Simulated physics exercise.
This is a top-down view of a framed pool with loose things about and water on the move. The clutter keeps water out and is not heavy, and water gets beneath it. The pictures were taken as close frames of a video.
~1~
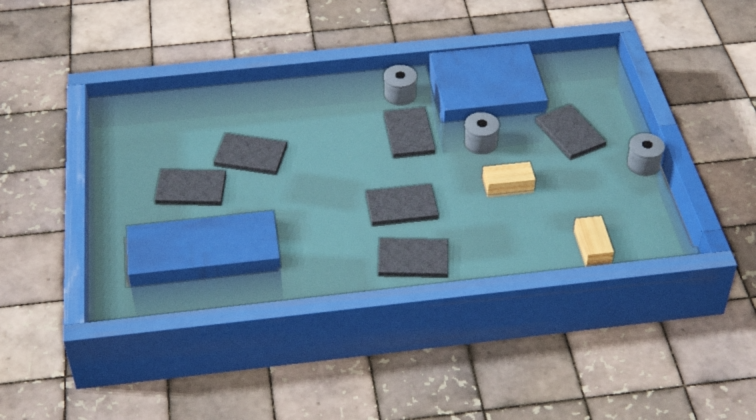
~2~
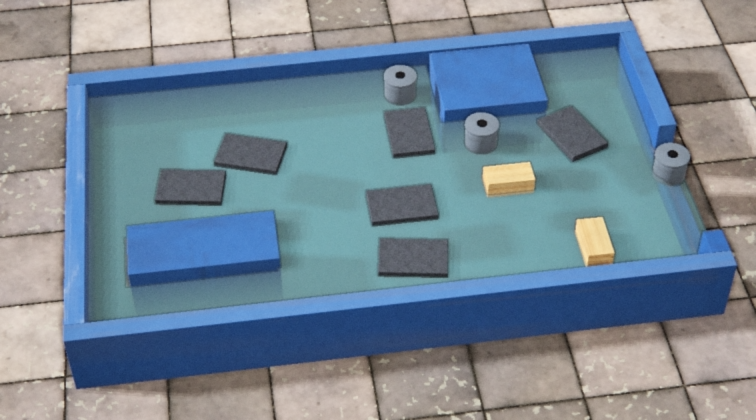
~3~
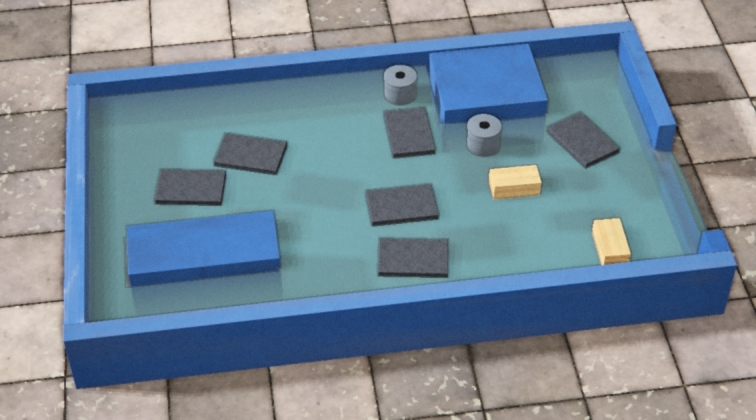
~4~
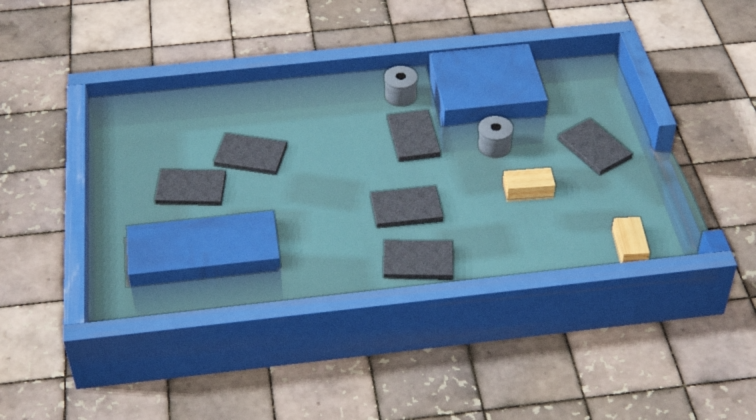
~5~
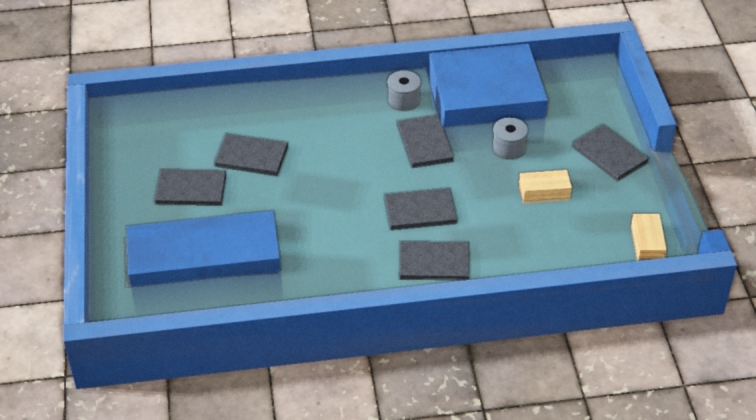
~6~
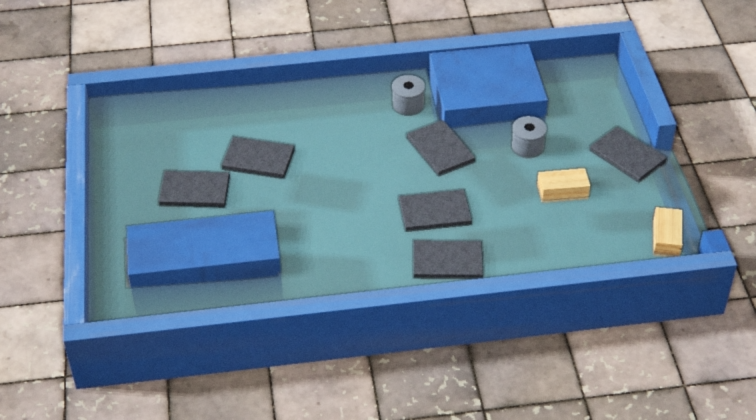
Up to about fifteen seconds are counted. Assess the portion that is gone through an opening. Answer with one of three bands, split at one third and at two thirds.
Two thirds or more.
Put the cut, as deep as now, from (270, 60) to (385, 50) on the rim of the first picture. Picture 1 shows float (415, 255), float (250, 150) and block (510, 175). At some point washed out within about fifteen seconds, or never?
Retained, lost and lost.
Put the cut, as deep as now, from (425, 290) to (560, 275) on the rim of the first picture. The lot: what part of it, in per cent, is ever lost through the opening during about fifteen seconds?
I'd guess around 40 percent.
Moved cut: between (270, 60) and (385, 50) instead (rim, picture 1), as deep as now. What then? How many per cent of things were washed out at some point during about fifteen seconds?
Roughly 50 %.
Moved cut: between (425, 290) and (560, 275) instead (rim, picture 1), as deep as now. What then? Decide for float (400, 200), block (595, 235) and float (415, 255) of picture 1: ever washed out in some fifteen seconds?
Note - 1: Escaped; 2: Escaped; 3: Escaped.
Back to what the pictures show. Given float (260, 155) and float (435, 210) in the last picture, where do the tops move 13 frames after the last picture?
(329, 171) and (618, 209), roughly.
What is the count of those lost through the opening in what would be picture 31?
The answer here is 7.
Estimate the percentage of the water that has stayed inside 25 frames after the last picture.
Roughly 58 in a hundred.
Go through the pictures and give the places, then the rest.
The first picture shows a block at (595, 235), afloat; a float at (571, 129), afloat; 0 of 11 have shifted.
The second picture shows a block at (596, 236), afloat; a float at (572, 131) floats; 1 of 11 have shifted.
The third picture shows a block at (612, 237), afloat, close to its start; a float at (583, 138) floats, close to its start; 3 of 11 have shifted.
The fourth picture shows a block at (632, 236) floats, close to its start; a float at (595, 144), afloat, close to its start; 5 of 11 have shifted.
The fifth picture shows a block at (650, 232), afloat, a stride from its start; a float at (611, 150) floats, close to its start; 8 of 11 have shifted.
The sixth picture shows a block at (669, 226), afloat, a stride from its start; a float at (628, 152) floats, a stride from its start; 9 of 11 have shifted.
A moment on, 3 of 11 are out; 8 afloat.
Next, 5 of 11 are out; 6 afloat.
Later, 7 of 11 are out; 4 afloat.
In the end, 8 of 11 are out; 3 afloat.
